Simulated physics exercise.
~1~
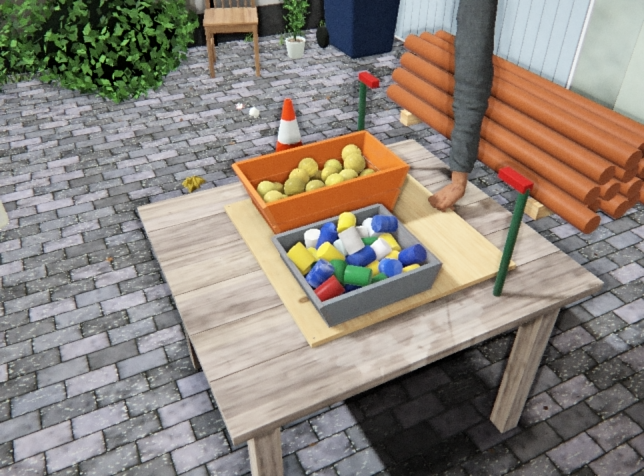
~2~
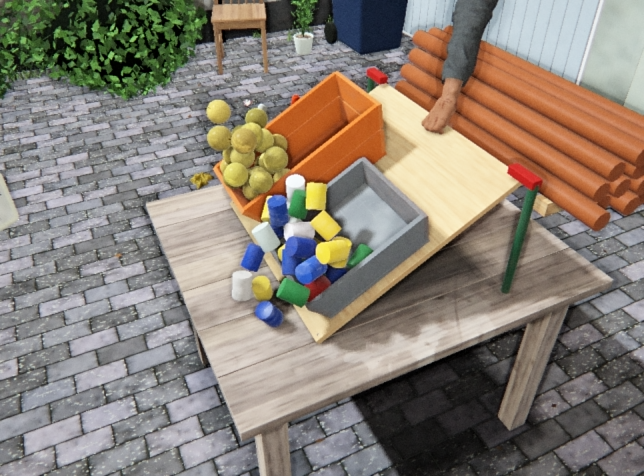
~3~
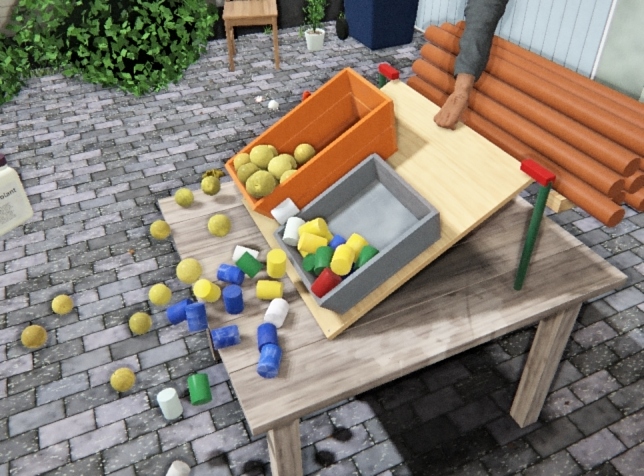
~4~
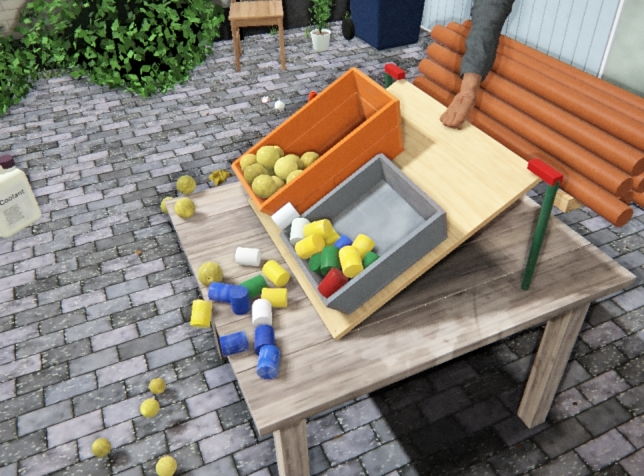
A hand tilts a board, spilling many yellow balls and colourful jars from two baskets.
